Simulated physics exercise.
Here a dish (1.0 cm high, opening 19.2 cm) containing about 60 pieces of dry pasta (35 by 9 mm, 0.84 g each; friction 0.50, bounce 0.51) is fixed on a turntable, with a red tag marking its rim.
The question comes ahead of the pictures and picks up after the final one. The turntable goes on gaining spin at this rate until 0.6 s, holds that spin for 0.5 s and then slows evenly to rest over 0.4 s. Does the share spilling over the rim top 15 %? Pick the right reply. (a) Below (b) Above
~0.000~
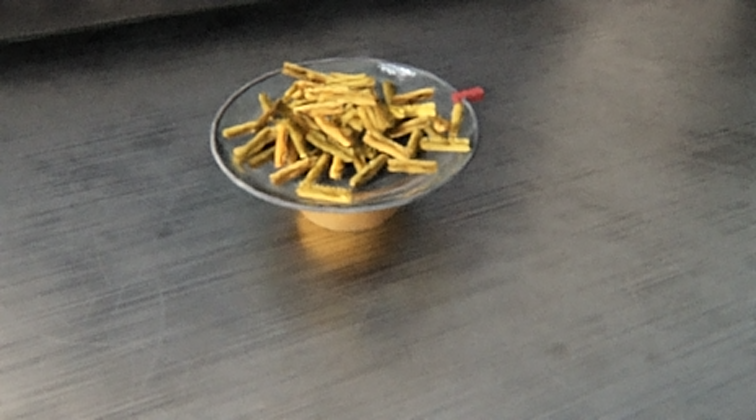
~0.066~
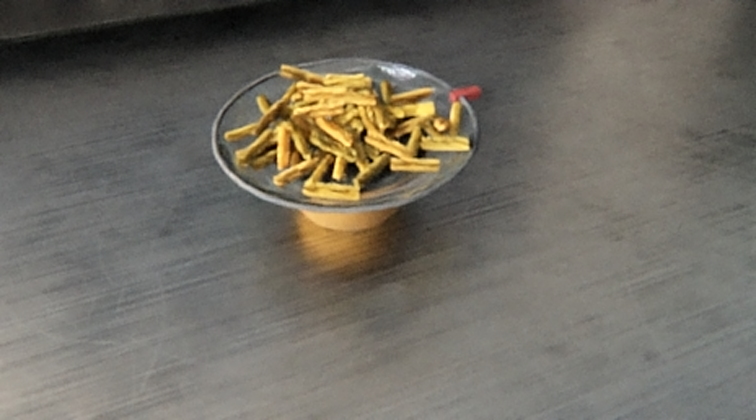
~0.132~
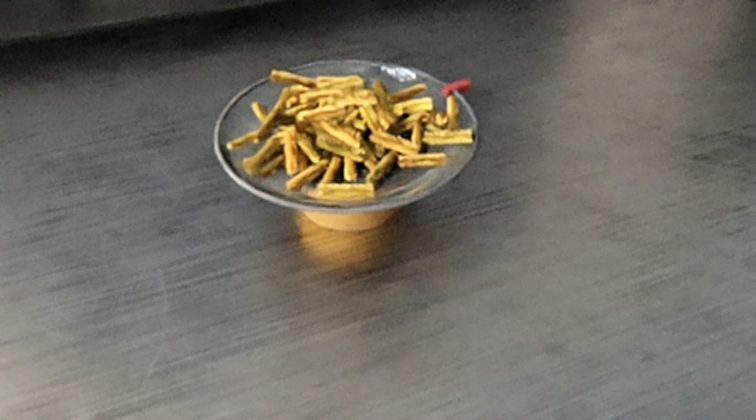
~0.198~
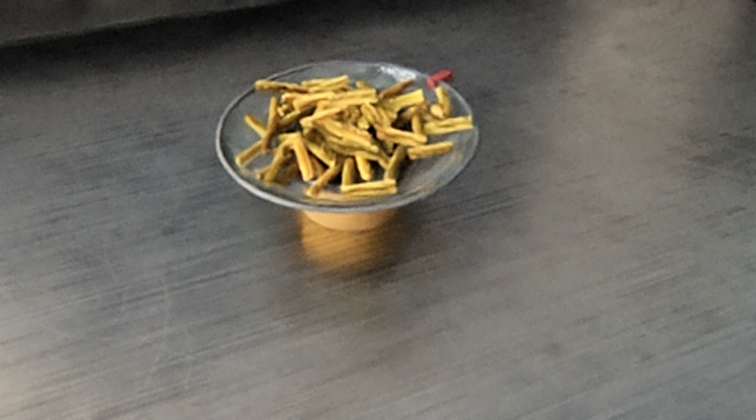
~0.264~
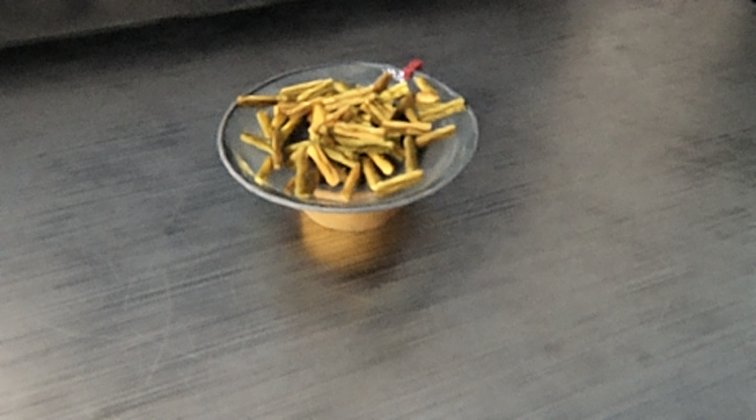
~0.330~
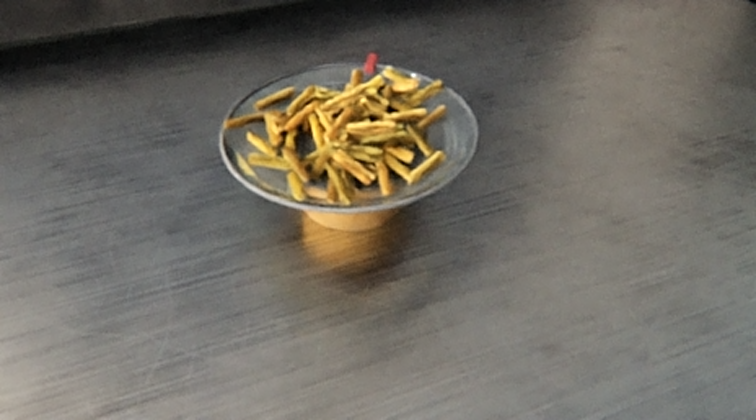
Above (b).
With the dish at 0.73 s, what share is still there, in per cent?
75 %.
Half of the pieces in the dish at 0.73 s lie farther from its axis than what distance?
Reading: Near 6.5 cm.
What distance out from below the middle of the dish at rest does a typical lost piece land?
It comes to close to 18 centimetres.
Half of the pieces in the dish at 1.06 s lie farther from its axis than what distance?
6.5 cm or so.
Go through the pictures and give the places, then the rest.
In the first picture, dish at (350, 210); turned 0 degrees, tag at (468, 94); top of the load at (314, 90).
In the second picture, dish at (351, 210); turned 2 degrees, tag at (466, 93); top of the load at (360, 91).
In the third picture, dish at (352, 210); turned 10 degrees, tag at (457, 87); top of the load at (355, 92).
In the fourth picture, dish at (353, 210); turned 22 degrees, tag at (440, 77); top of the load at (345, 93).
In the fifth picture, dish at (353, 210); turned 38 degrees, tag at (412, 68); top of the load at (353, 92).
In the sixth picture, dish at (354, 210); turned 60 degrees, tag at (372, 62); top of the load at (366, 92). It now spins about 1.0 times a second.
Then, at 0.73 s, dish 75 %, fallen in front of where it stops 5 %, in the air 15 %; middle of the pieces not yet landed near (352, 128).
After 1.06 s, fallen right of where it stops 15 %, fallen behind where it stops 15 %, dish 25 %, fallen in front of where it stops 20 %, fallen left of where it stops 15 %, in the air 10 %; middle of the pieces not yet landed near (367, 146).
Then, at 1.36 s, fallen right of where it stops 25 %, fallen behind where it stops 20 %, dish 5 %, fallen in front of where it stops 25 %, fallen left of where it stops 25 %; middle of the pieces not yet landed near (260, 124).
After 1.65 s, fallen right of where it stops 25 %, fallen behind where it stops 20 %, dish 5 %, fallen in front of where it stops 25 %, fallen left of where it stops 25 %; middle of the pieces not yet landed near (342, 135).
In the end, at 2.8 s, fallen right of where it stops 25 %, fallen behind where it stops 20 %, dish 5 %, fallen in front of where it stops 25 %, fallen left of where it stops 25 %.
